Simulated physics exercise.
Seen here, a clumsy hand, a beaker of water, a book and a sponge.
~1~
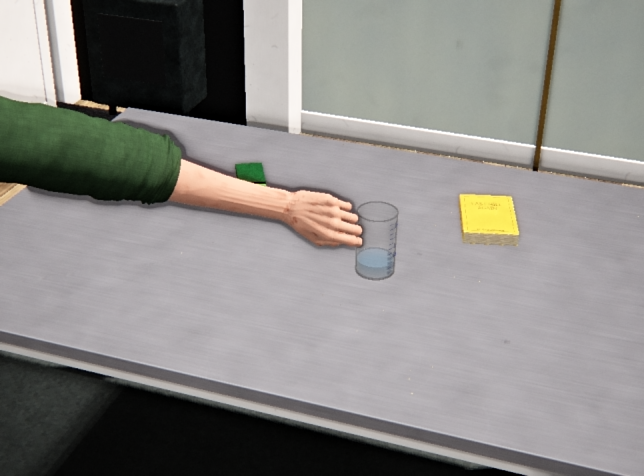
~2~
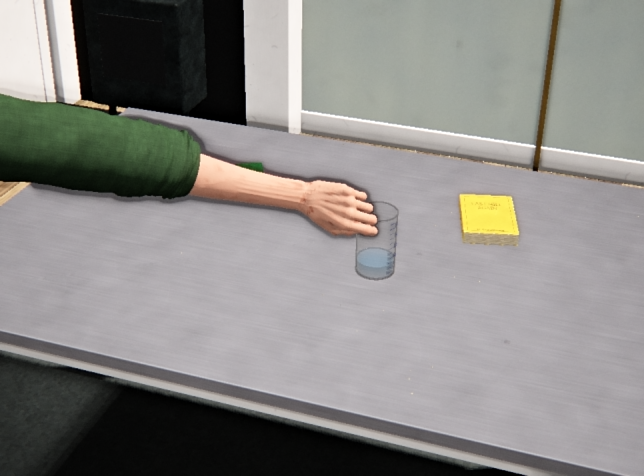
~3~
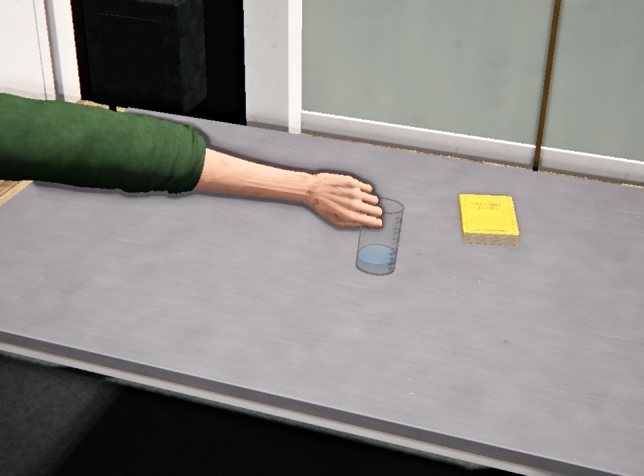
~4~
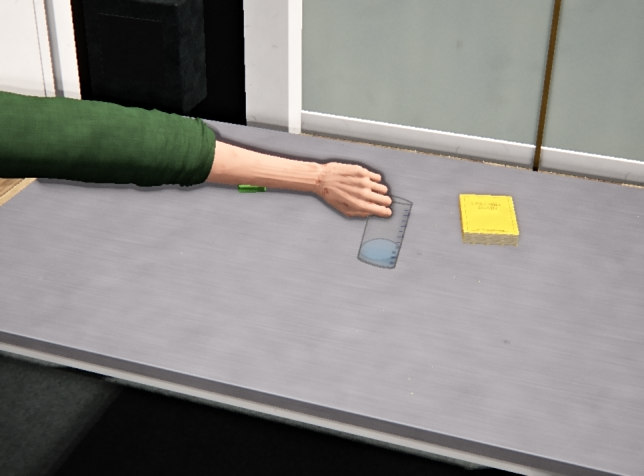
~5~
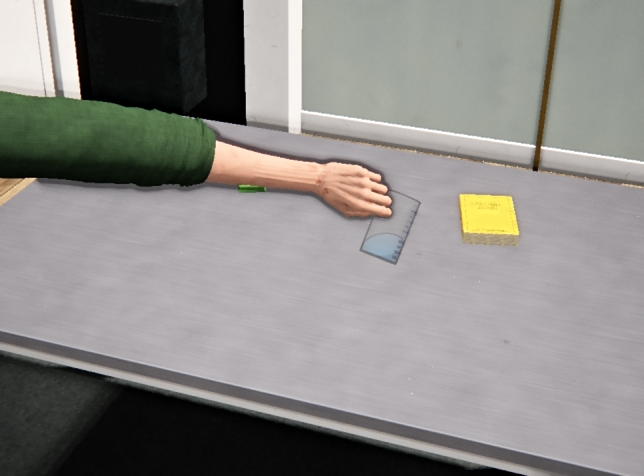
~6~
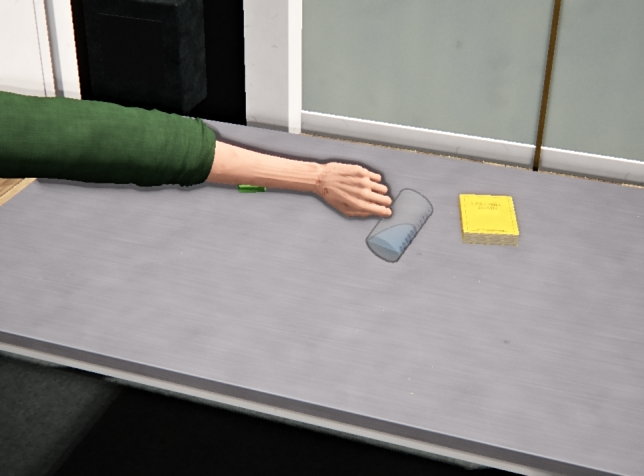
A hand on a green-sleeved arm reaches in from the left over a grey tabletop, seen from above at an angle, with pale panels behind. A clear beaker with a little bluish liquid stands by the fingers, a yellow book lies to the right, and a small green sponge sits behind the arm. The hand pushes the beaker rightward, and it tilts steeply to the right while the camera stays still.
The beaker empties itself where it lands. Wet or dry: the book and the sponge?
The book is reached and the sponge escapes.
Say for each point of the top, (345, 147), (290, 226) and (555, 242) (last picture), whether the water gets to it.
In turn: Dry, not reached, clear of it.
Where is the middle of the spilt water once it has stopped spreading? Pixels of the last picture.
Near (444, 188).
Soon after, the puddle covers about as much as a saucer; the book is wet; the sponge is dry.
Later, the puddle covers about as much as a plate; the book is wet; the sponge is dry.
In the end, the puddle covers about as much as a plate; the book is wet; the sponge is dry.
